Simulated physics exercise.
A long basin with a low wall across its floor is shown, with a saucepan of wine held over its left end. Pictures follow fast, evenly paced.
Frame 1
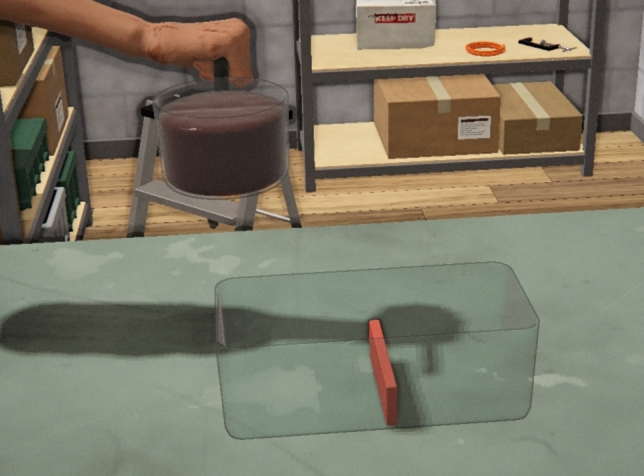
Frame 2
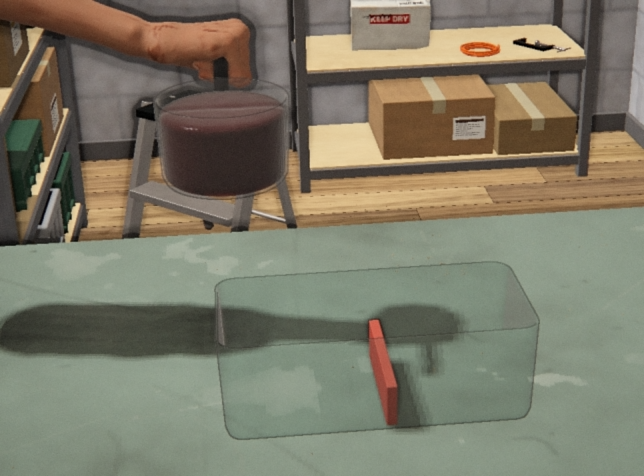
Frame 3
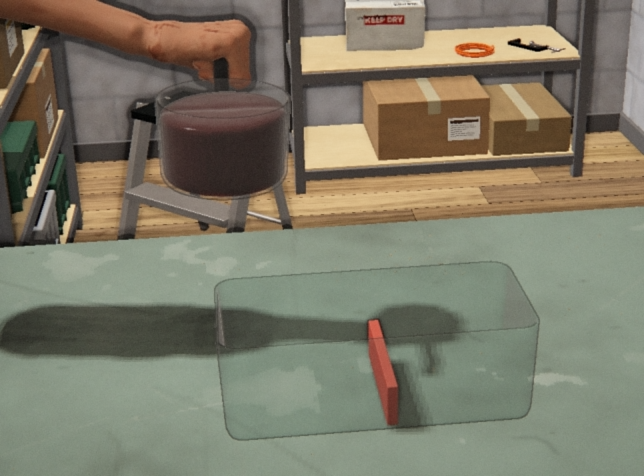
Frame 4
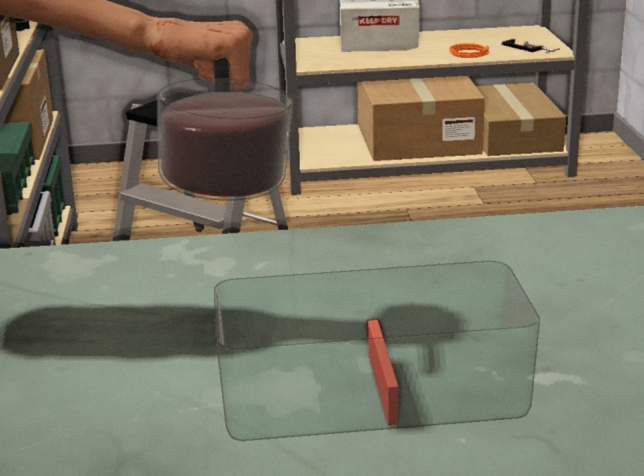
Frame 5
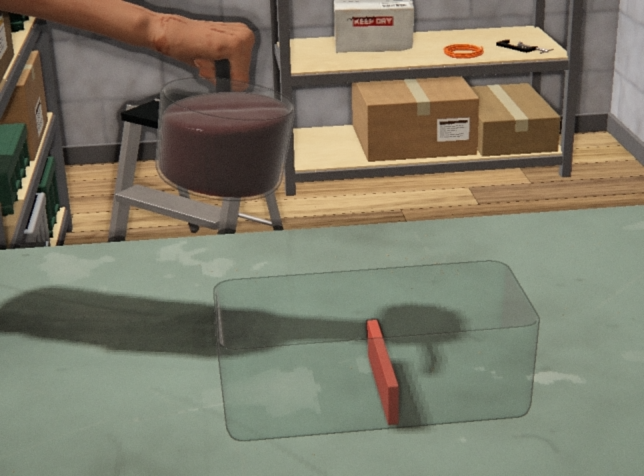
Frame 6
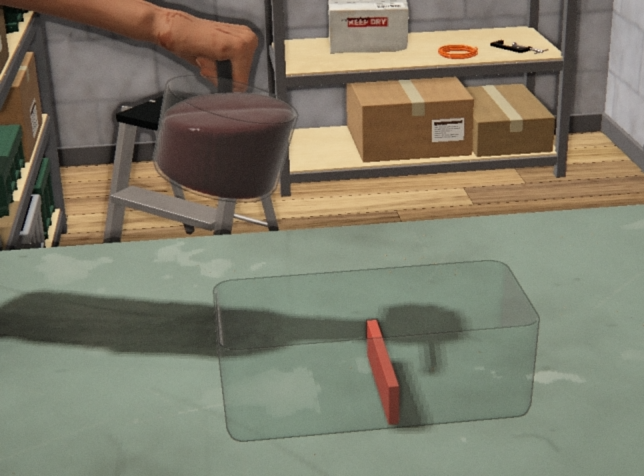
At first, a hand holds a clear pan of dark purplish-red liquid nearly level above the left end of a long transparent basin with a low red wall across its floor. The hand then gradually tilts the pan to the right, while the basin and wall stay still.
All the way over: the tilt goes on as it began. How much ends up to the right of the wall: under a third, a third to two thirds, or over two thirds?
A third to two thirds.
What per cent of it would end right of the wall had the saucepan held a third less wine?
Estimate: Around 20 per cent.
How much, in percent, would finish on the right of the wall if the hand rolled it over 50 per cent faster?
Roughly 35 percent.
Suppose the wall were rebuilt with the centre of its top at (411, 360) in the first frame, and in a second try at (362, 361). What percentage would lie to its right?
You'd get roughly 15 per cent the first time and roughly 65 per cent the second.
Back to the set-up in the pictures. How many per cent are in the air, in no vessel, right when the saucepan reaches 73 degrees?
Estimate: Some 35 per cent.
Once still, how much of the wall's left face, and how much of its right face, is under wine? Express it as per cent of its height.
On the left it is 30 per cent, on the right 40.
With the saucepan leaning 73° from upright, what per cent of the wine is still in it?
It keeps around 55 per cent at that angle.
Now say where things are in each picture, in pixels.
Tilt 0°; pouring edge (287, 96); surface from (158, 112) to (285, 105); the long basin's rim runs from (216, 314) to (524, 294); the wall's top is at (383, 353), in the first frame.
Tilt 1°; pouring edge (287, 96); surface from (158, 112) to (285, 105), in the second frame.
Tilt 3°; pouring edge (289, 99); surface from (160, 112) to (286, 106), in the third frame.
Tilt 6°; pouring edge (291, 103); surface from (161, 112) to (288, 106), in the fourth frame.
Tilt 11°; pouring edge (294, 108); surface from (162, 113) to (290, 106), in the fifth frame.
Tilt 16°; pouring edge (296, 114); surface from (163, 114) to (294, 108), in the sixth frame.
A moment on, the saucepan is tipped part way and 55 per cent is still to pour, 5 is left of the wall and 7 right of it.
Next, the saucepan is tipped right over and 9 per cent is still to pour, 29 is left of the wall and 48 right of it.
Then the saucepan is tipped right over and 0 per cent is still to pour, 49 is left of the wall and 48 right of it.
Later the saucepan is tipped right over and 0 per cent is still to pour, 50 is left of the wall and 49 right of it.
In the end 50 per cent lies left of the wall, 49 right of it and 2 outside.
